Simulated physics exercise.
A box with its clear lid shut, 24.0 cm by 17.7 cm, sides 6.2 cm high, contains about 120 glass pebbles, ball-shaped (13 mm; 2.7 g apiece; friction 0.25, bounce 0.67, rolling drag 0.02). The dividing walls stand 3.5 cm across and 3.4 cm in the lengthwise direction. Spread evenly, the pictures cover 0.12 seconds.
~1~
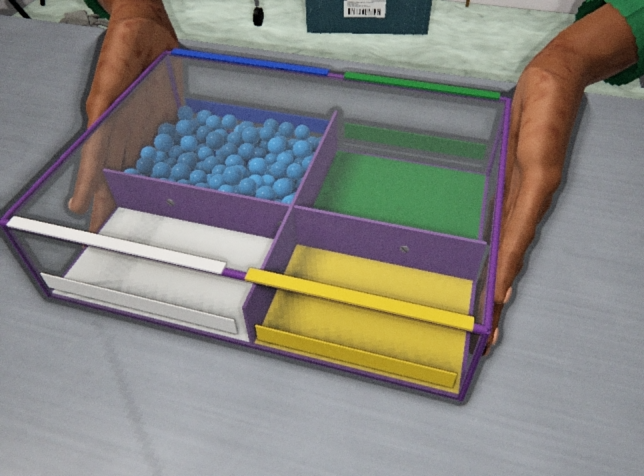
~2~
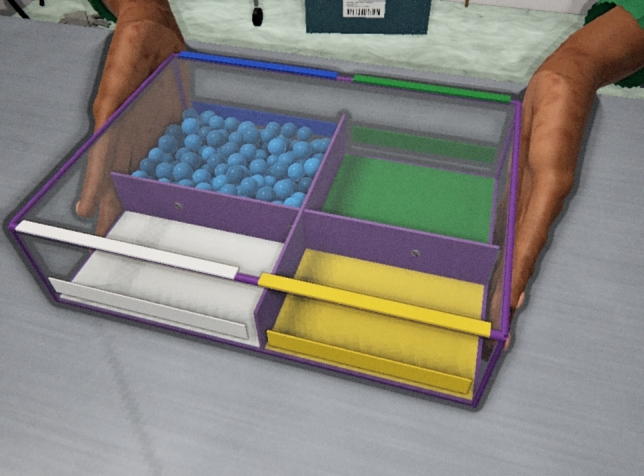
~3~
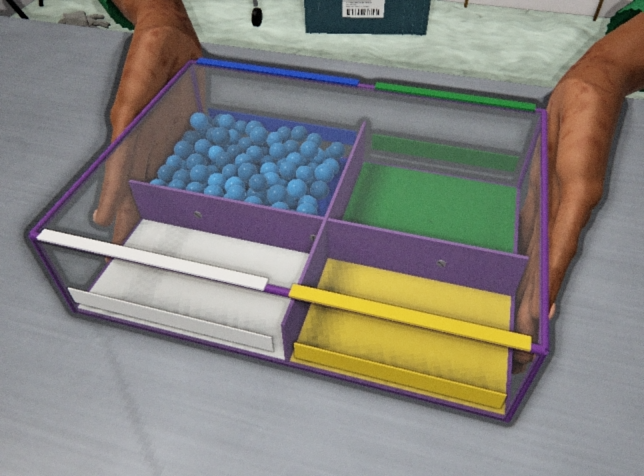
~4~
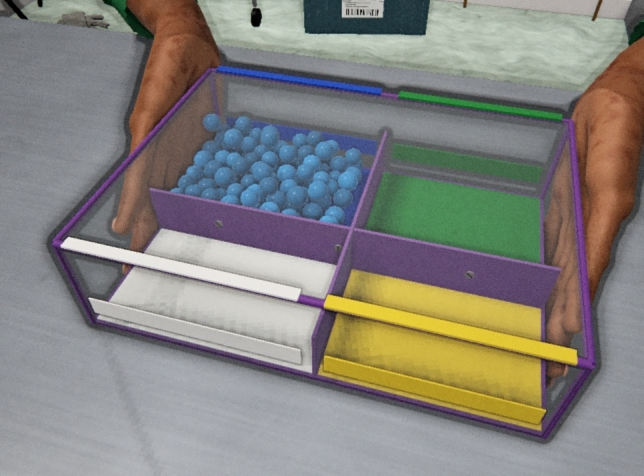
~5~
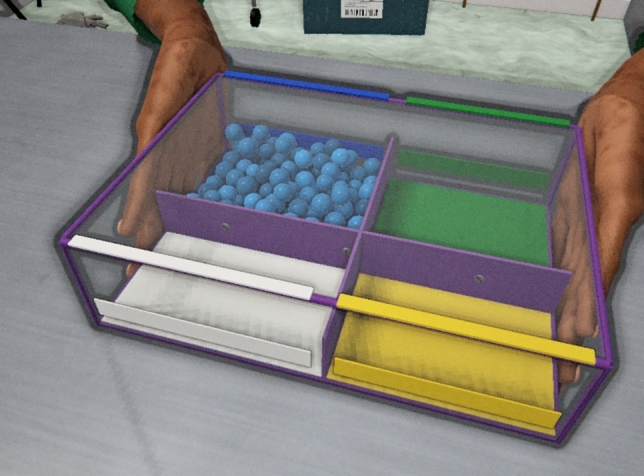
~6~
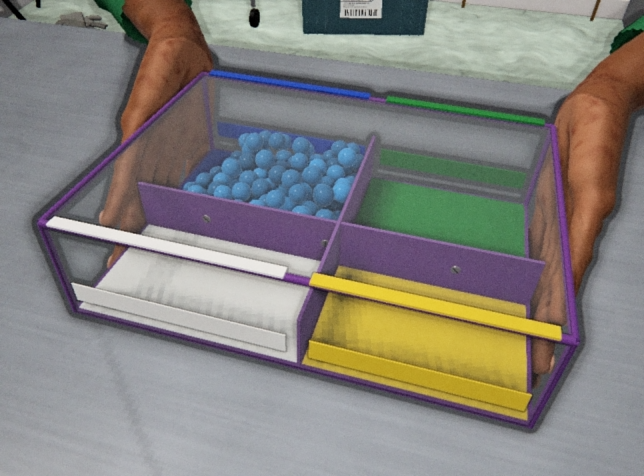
The clip opens on two hands holding a clear-lidded box with blue, green, white and yellow sections, small blue balls filling the blue one. The hands slide it right and slightly nearer, then draw it partway back left as its rear dips slightly and the balls bunch toward the back right of their section.
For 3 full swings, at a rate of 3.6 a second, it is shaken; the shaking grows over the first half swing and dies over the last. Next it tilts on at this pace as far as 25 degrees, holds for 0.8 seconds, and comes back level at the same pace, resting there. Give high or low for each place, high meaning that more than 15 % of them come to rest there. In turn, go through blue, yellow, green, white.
Blue: High, yellow: Low, green: High, white: Low.
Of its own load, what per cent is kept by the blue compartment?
Estimate: Some 70 per cent.
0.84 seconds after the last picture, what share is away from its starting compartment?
My estimate is about 35 percent at that moment.
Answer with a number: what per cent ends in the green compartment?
Roughly 25 %.
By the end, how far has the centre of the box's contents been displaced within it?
I'd say close to 4.0 centimetres in total.
Then, 0.46 s after the last picture, tilt 25 degrees; blue 75 %, green 15 %, white 5 %; middle of all pieces near (254, 181).
Then, 0.84 s after the last picture, tilt 25 degrees; blue 65 %, yellow 5 %, green 25 %, white 5 %; middle of all pieces near (304, 199).
Then, 1.19 s after the last picture, tilt 15 degrees; blue 65 %, yellow 5 %, green 25 %, white 5 %; middle of all pieces near (301, 184).
Then, 1.53 s after the last picture, tilt 0 degrees; blue 65 %, yellow 5 %, green 25 %, white 5 %; middle of all pieces near (299, 166).
In the end, blue 65 %, yellow 5 %, green 25 %, white 5 %.
